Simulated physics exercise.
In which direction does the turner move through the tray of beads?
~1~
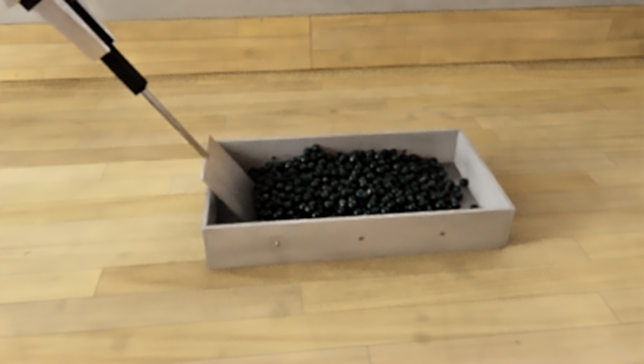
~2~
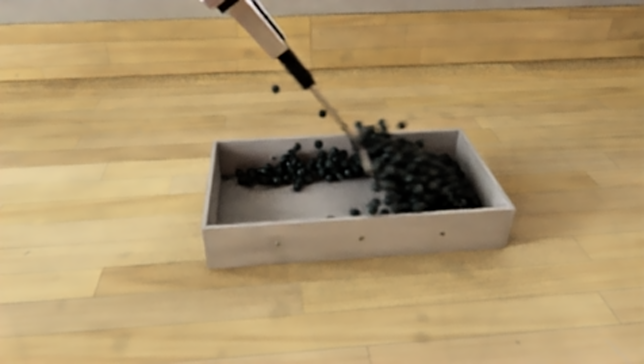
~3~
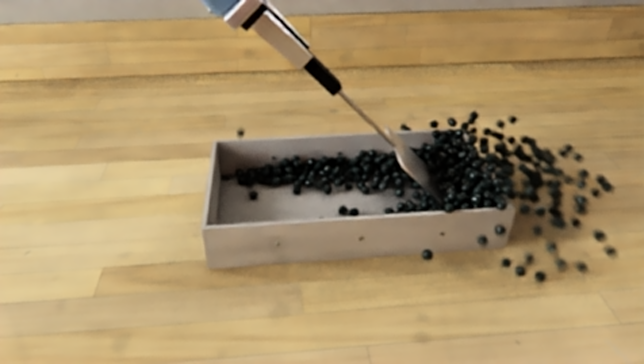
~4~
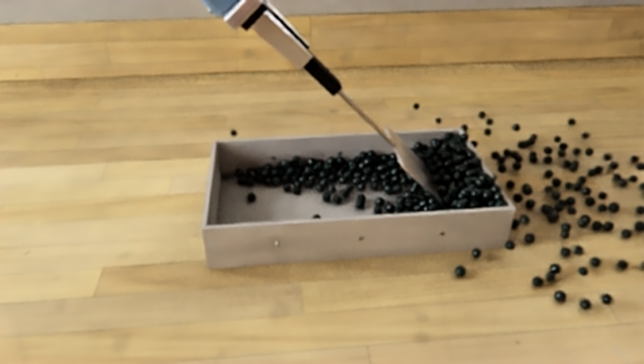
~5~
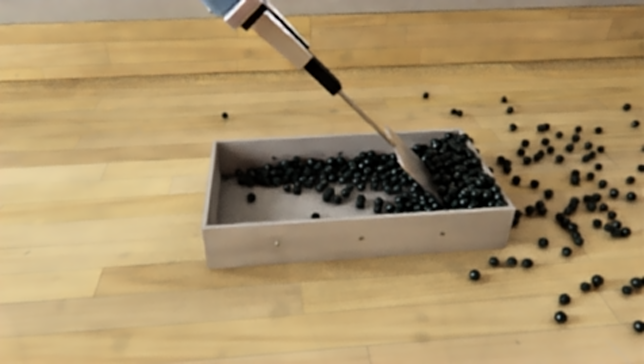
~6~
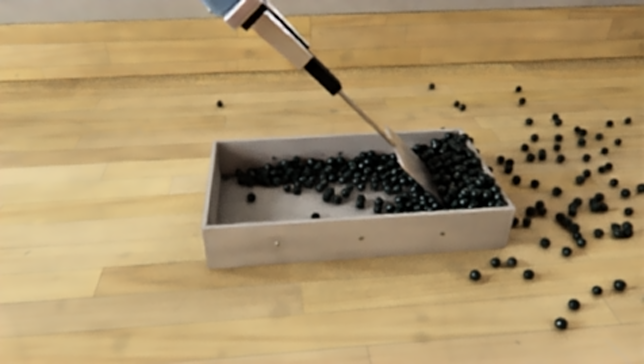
The turner moves to the right, pushing the black beads towards the right end of the tray.
